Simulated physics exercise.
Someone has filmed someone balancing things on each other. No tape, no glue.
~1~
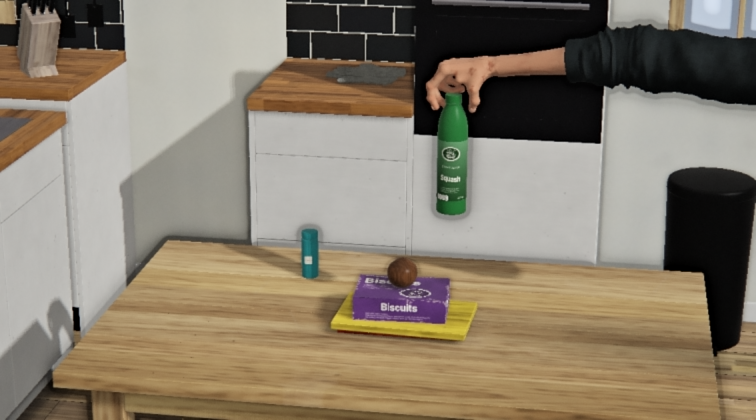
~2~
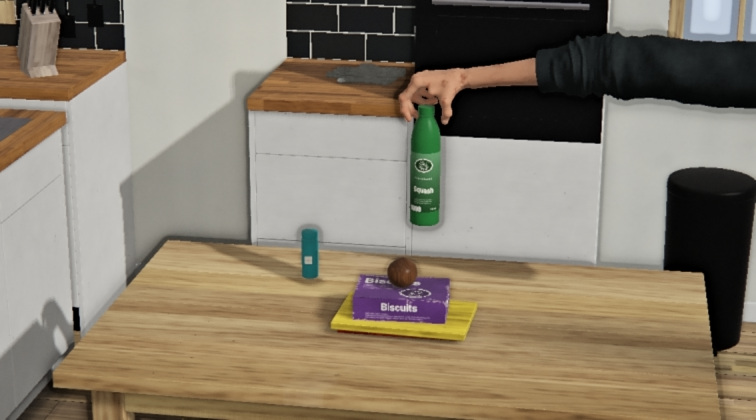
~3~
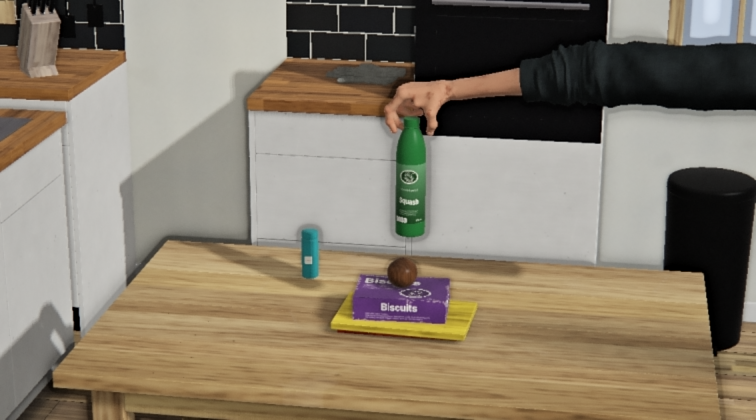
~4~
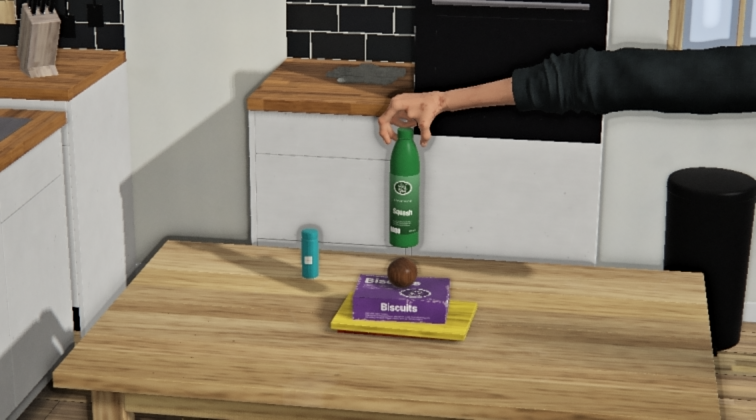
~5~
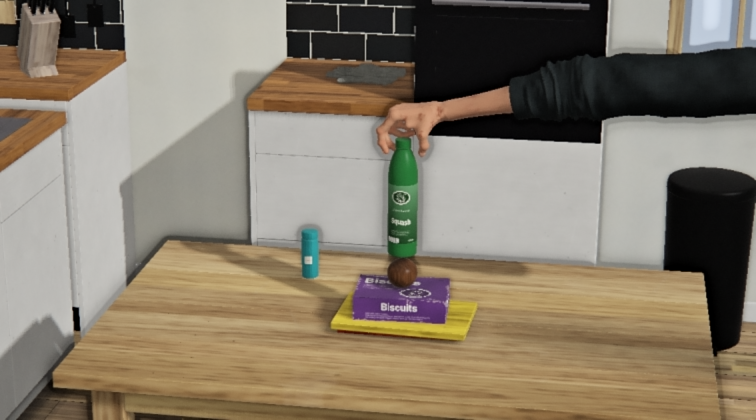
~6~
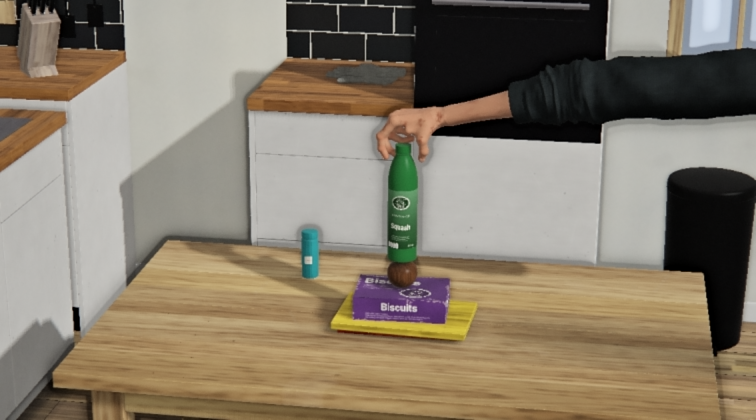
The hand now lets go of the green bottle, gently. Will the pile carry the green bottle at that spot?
It comes apart.
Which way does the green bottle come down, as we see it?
To the left.
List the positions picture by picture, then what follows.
Coming down; green bottle (452, 153); brown onion (402, 272), in the first frame.
Coming down; green bottle (425, 165), in the second frame.
Coming down; green bottle (411, 176); yellow board (405, 315), in the third frame.
Coming down; green bottle (405, 187); purple packet (402, 299), in the fourth frame.
Coming down; green bottle (403, 196); turquoise shaker (310, 253), in the fifth frame.
Set down, still held; green bottle (403, 202); brown onion (402, 272), in the sixth frame.
Then, 0.90 s past the last view, green bottle now fallen.
Then, 1.20 s past the last view, things are still on the move.
Finally, fallen, green bottle; the other 5 still in place. The pile gives way.
